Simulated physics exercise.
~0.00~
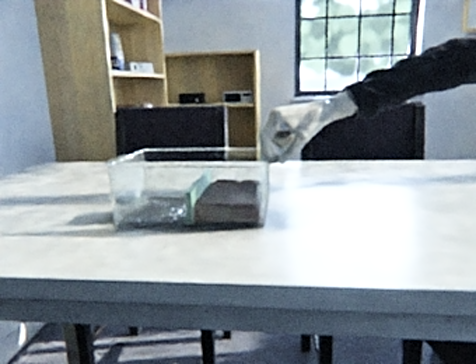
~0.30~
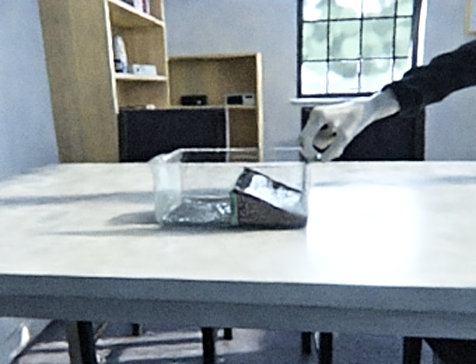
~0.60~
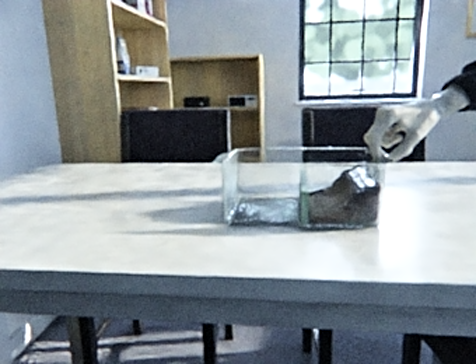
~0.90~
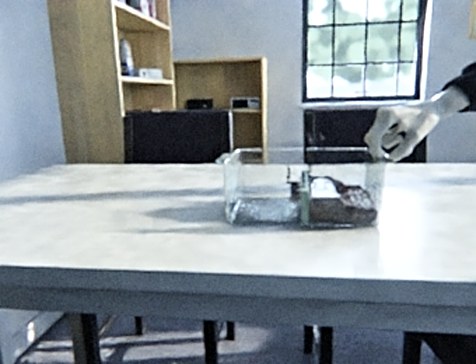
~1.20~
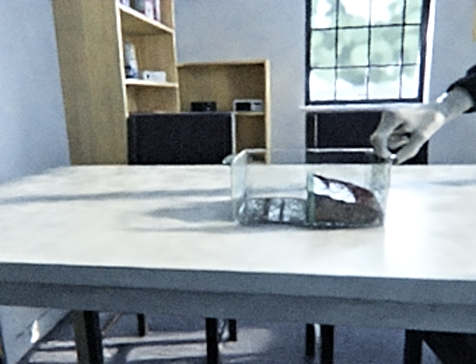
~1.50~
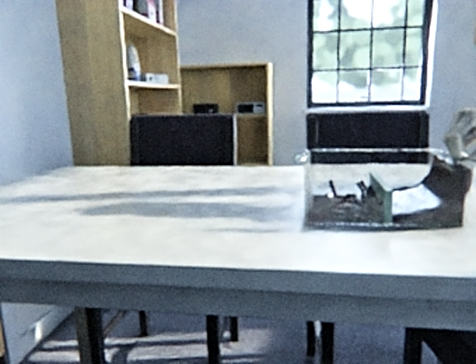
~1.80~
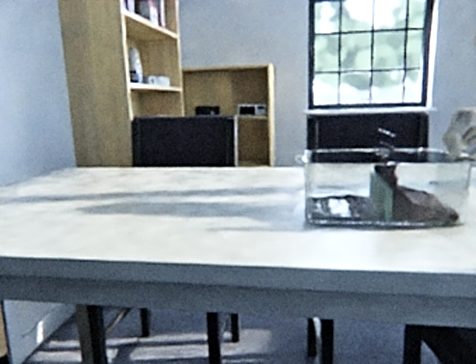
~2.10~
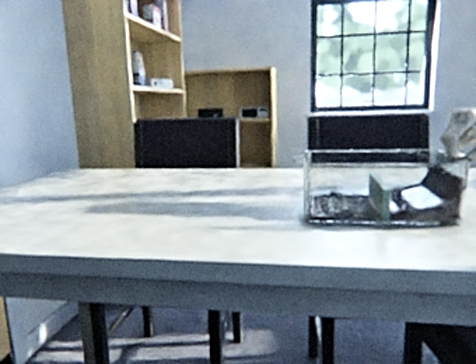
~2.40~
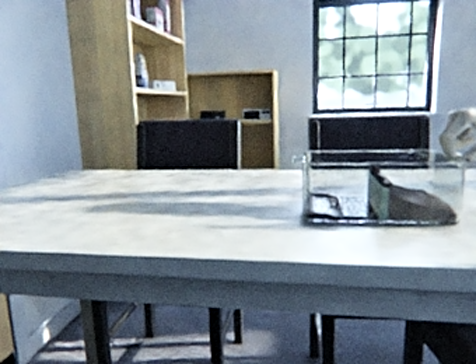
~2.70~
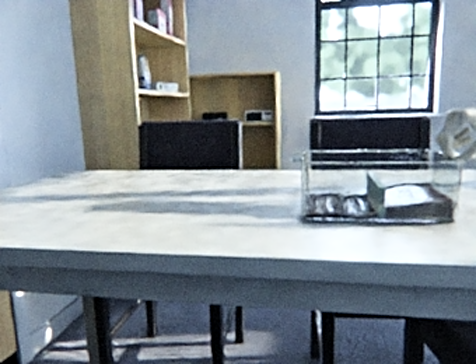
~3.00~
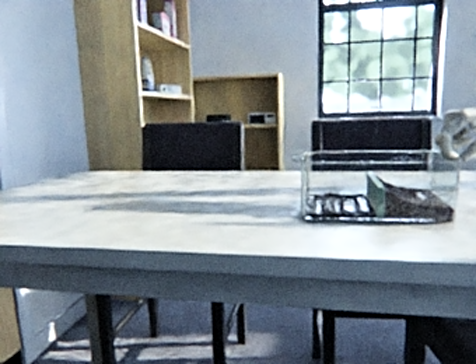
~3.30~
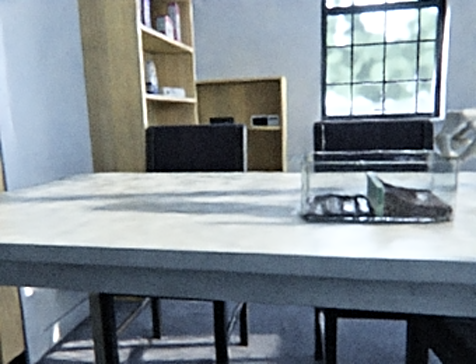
A hand tugs a clear box of sloshing dark liquid rightward, leaving some left of its divider.
